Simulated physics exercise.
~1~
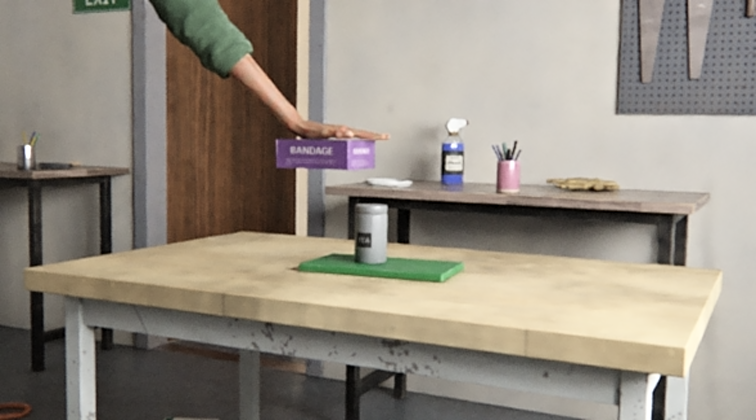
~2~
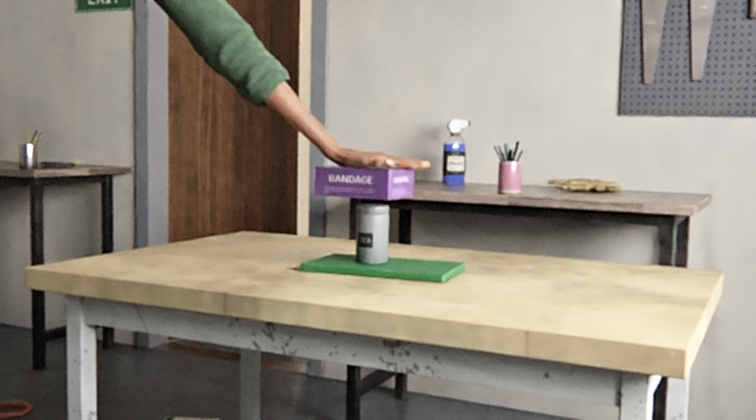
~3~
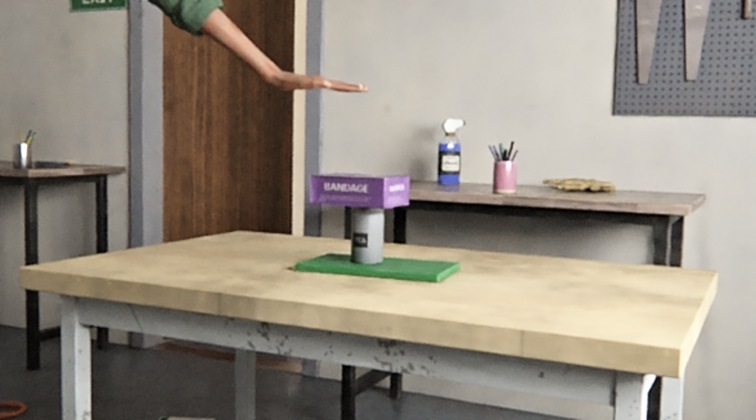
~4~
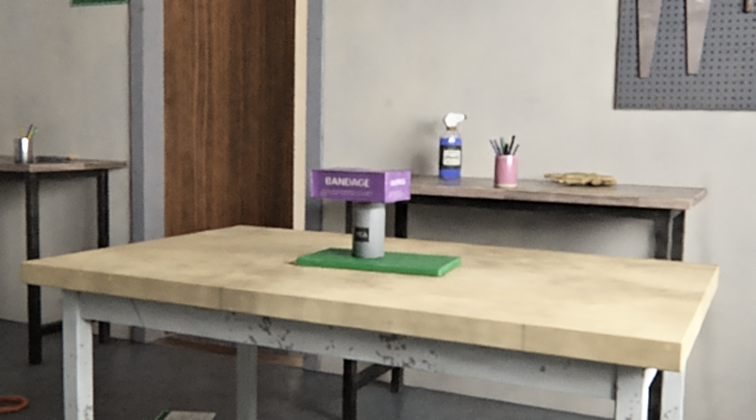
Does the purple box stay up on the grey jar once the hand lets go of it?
Yes, the purple box stays balanced on top of the grey jar after the hand draws away.
At first, a hand in a green sleeve holds a purple bandage box in the air, close to a grey jar that stands on a green tray on a wooden table. The arm moves the box to the right and down until it rests on top of the jar. The hand then lets go and draws back up to the left, while the box stays on its narrow support. Finally the arm is out of view, and the box, jar and tray remain stacked, with the pile still standing as the view sways slightly.
